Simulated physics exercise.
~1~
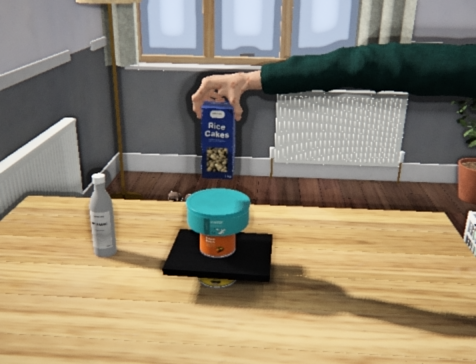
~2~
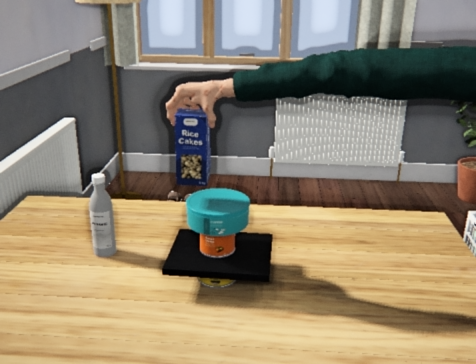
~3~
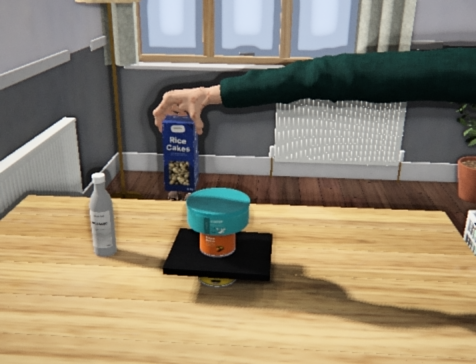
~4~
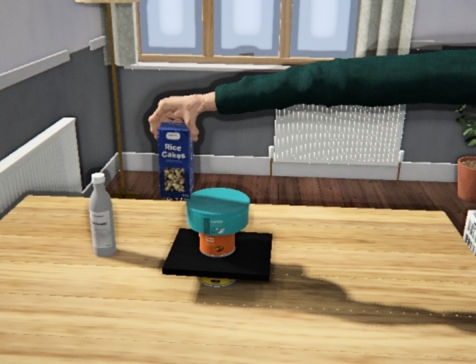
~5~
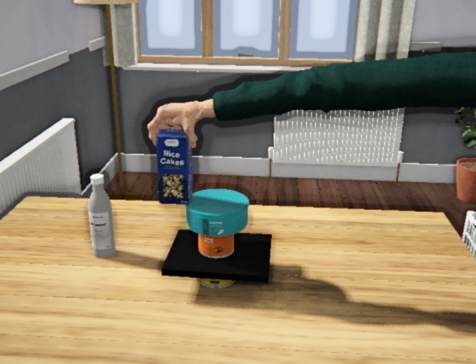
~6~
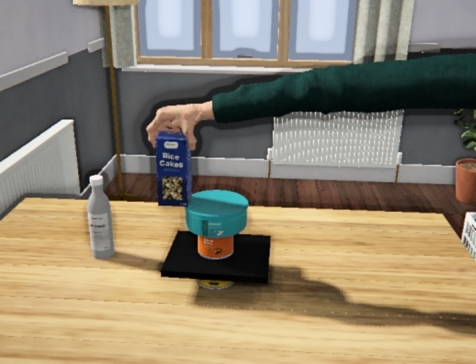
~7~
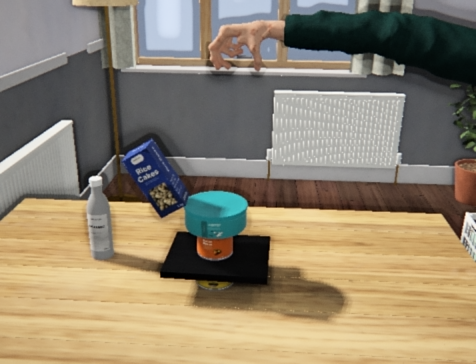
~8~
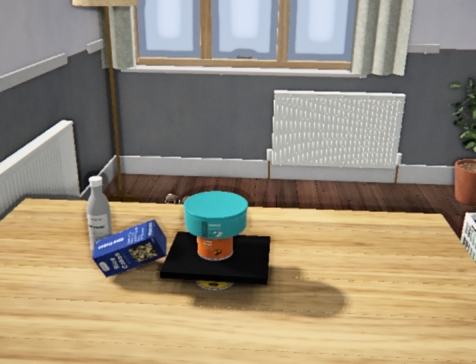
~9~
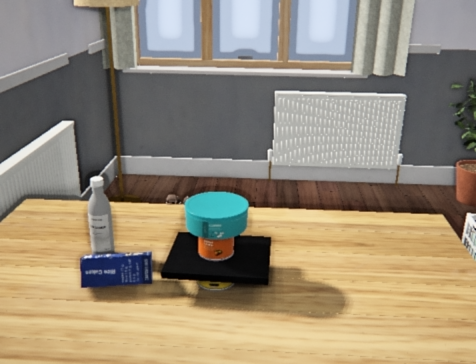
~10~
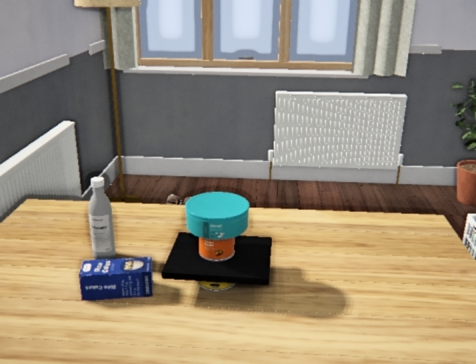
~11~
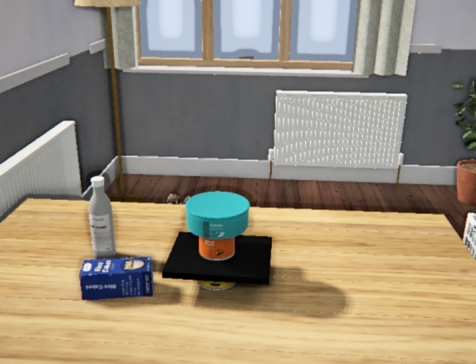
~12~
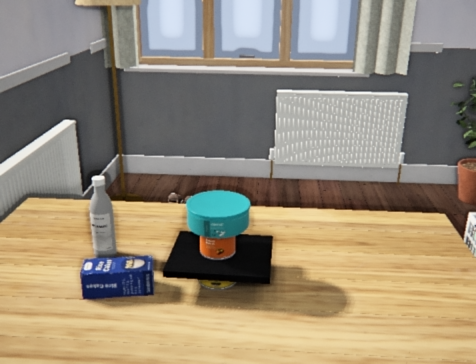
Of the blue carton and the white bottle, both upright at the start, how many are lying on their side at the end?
One of them is lying on its side at the end, the blue carton, while the white bottle still stands.
